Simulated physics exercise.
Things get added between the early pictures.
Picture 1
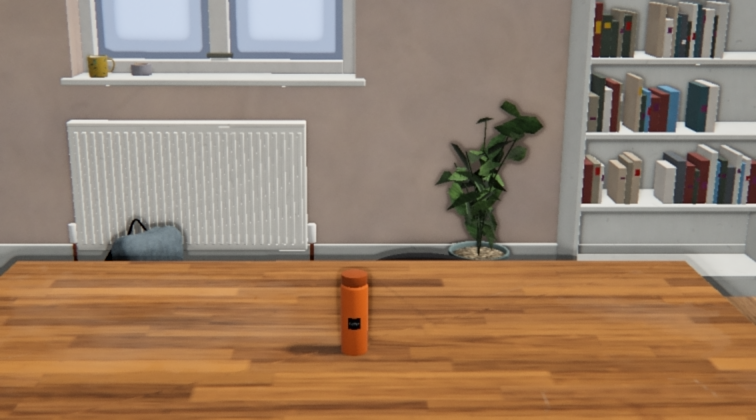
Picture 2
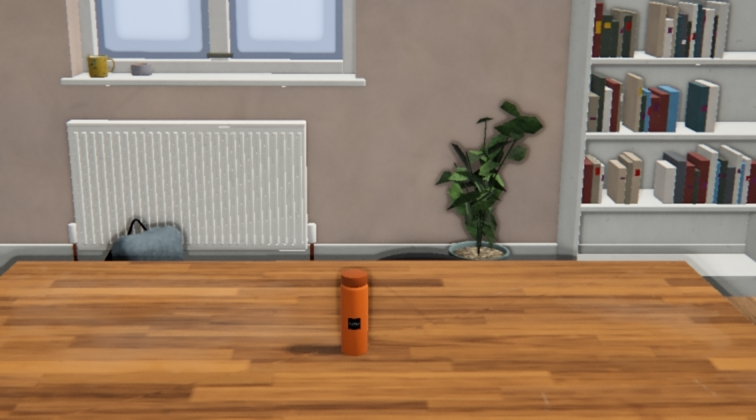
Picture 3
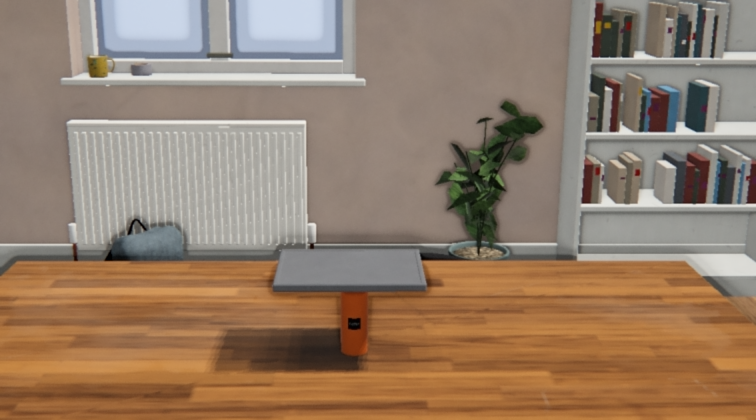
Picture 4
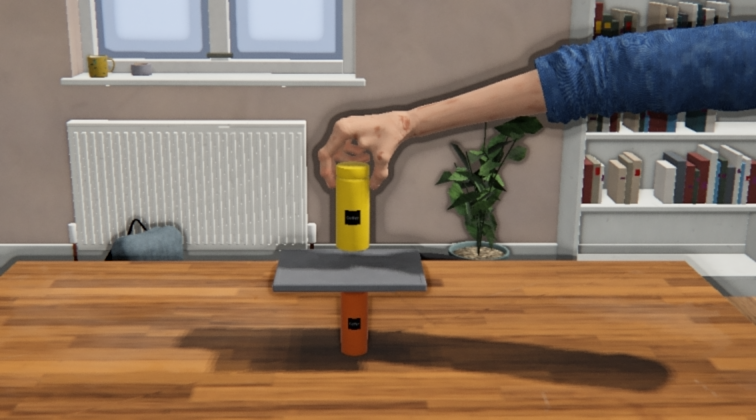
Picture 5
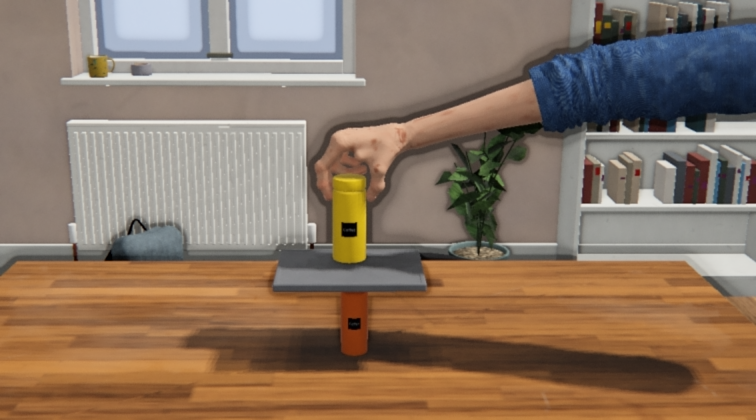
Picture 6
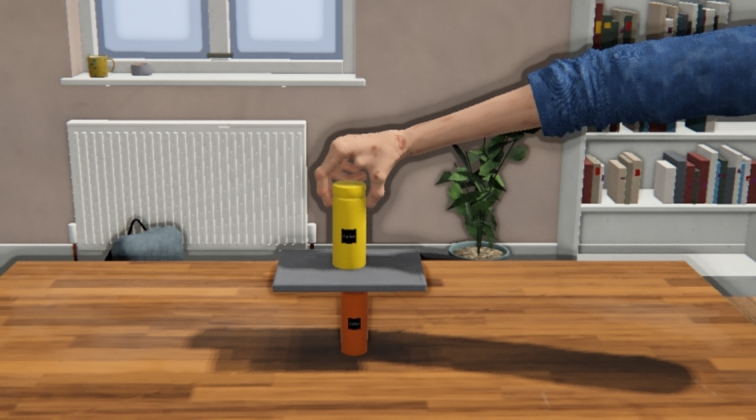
An arm in a blue sleeve reaches in from the right over a wooden table, seen from a fixed, slightly raised front view in a room with a white radiator, a plant and bookshelves. An orange bottle stands alone near the table's centre, then a flat grey lid appears on top of it. The hand, gripping a yellow shaker from above, lowers it onto the lid and keeps holding it.
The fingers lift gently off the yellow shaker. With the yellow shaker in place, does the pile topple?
No, it stays standing.
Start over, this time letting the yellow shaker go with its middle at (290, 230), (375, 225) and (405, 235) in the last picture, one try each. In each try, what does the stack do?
Topples, stands firm, topples.
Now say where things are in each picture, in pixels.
The last thing is not in view yet, in the first frame.
The last thing is not in view yet, in the second frame.
The last thing is not in view yet; grey lid (350, 269), in the third frame.
On its way; yellow shaker (352, 206); grey lid (350, 269), in the fourth frame.
On its way; yellow shaker (349, 218); grey lid (350, 269), in the fifth frame.
Set down, still held; yellow shaker (349, 225); grey lid (350, 269), in the sixth frame.
Then, 0.20 s after the last picture, nothing has stirred.
Then, 0.60 s after the last picture, yellow shaker resting near (349, 225).
At rest, all 3 in place. Seen from the same camera at the end, yellow shaker near (349, 225). The stack holds.
